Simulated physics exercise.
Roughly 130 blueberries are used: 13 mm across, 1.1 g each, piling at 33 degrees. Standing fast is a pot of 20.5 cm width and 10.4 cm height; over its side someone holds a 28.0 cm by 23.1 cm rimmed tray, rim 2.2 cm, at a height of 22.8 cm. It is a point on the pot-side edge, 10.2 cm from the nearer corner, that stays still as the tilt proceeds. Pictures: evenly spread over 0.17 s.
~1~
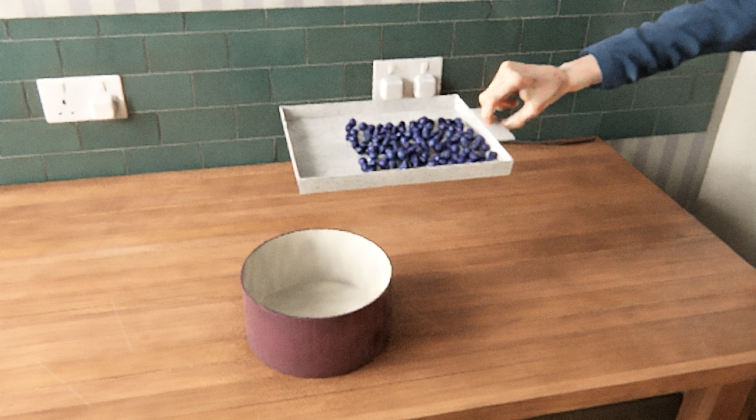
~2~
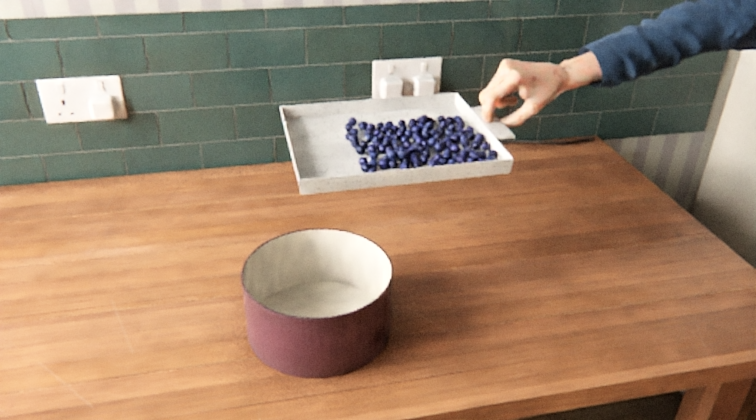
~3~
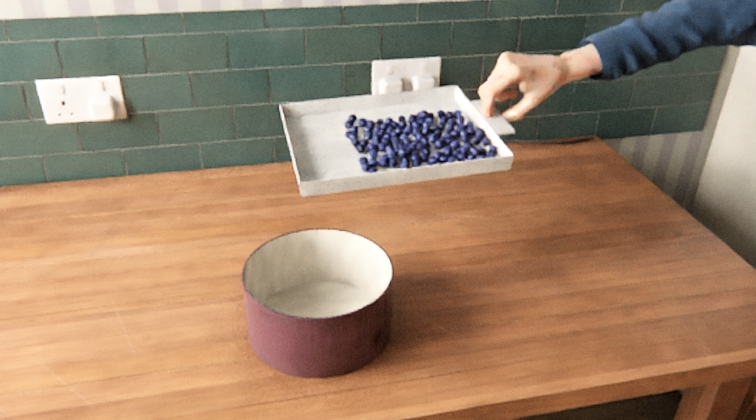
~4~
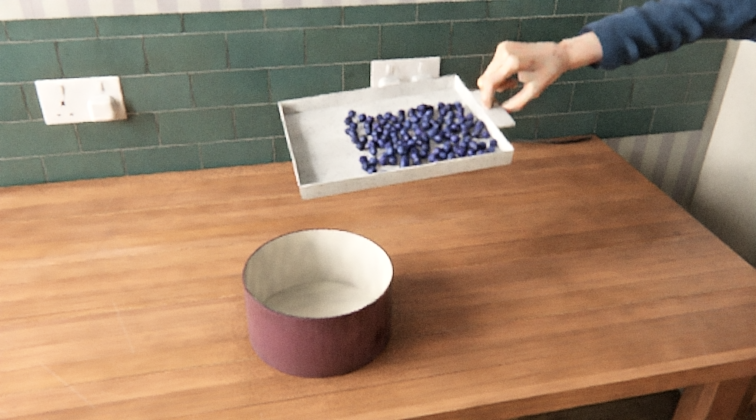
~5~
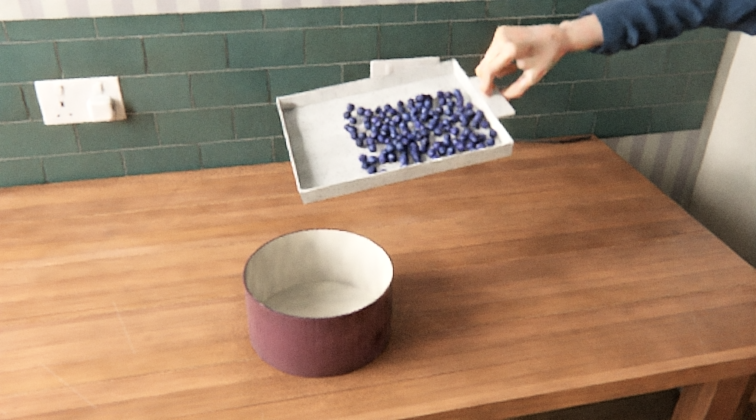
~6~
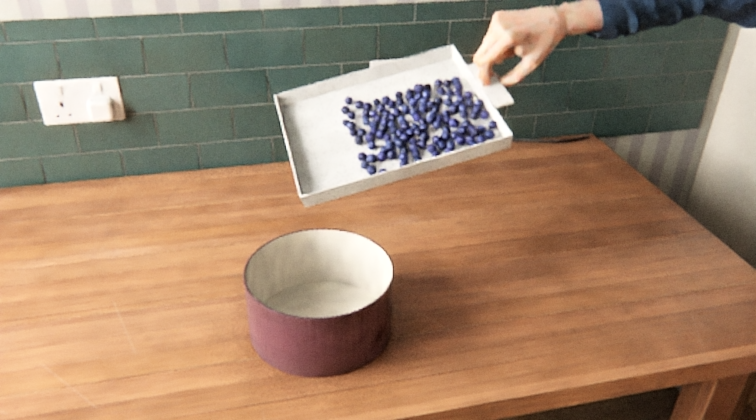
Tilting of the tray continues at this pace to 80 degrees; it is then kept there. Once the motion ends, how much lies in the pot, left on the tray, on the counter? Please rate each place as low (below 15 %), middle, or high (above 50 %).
Pot: High, tray: Middle, counter: Low.
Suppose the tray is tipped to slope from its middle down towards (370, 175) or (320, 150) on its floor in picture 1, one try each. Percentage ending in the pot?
Roughly 45 per cent on the first try and 5 per cent on the second.
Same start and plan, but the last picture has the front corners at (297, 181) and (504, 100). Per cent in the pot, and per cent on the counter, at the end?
Final per cent - pot 5, counter 65.
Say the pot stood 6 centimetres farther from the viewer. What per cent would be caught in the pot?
My estimate: Some 55 per cent.
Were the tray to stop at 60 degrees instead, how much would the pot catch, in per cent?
It would land at about 40 percent.
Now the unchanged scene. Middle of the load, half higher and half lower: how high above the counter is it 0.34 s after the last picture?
Around 26 cm up.
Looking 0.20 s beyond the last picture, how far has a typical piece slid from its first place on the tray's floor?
I'd say close to 3 centimetres.
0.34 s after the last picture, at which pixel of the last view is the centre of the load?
Load centre: About (350, 163) px.
Then, 0.20 s after the last picture, tilt 49 degrees; the tray holds 100 %, the pot 0 %.
Then, 0.34 s after the last picture, tilt 71 degrees; the tray holds 100 %, the pot 0 %.
Then, 0.60 s after the last picture, tilt 80 degrees; the tray holds 35 %, the pot 50 %.
In the end, pot 75 %, tray 20 %, counter 0 %.
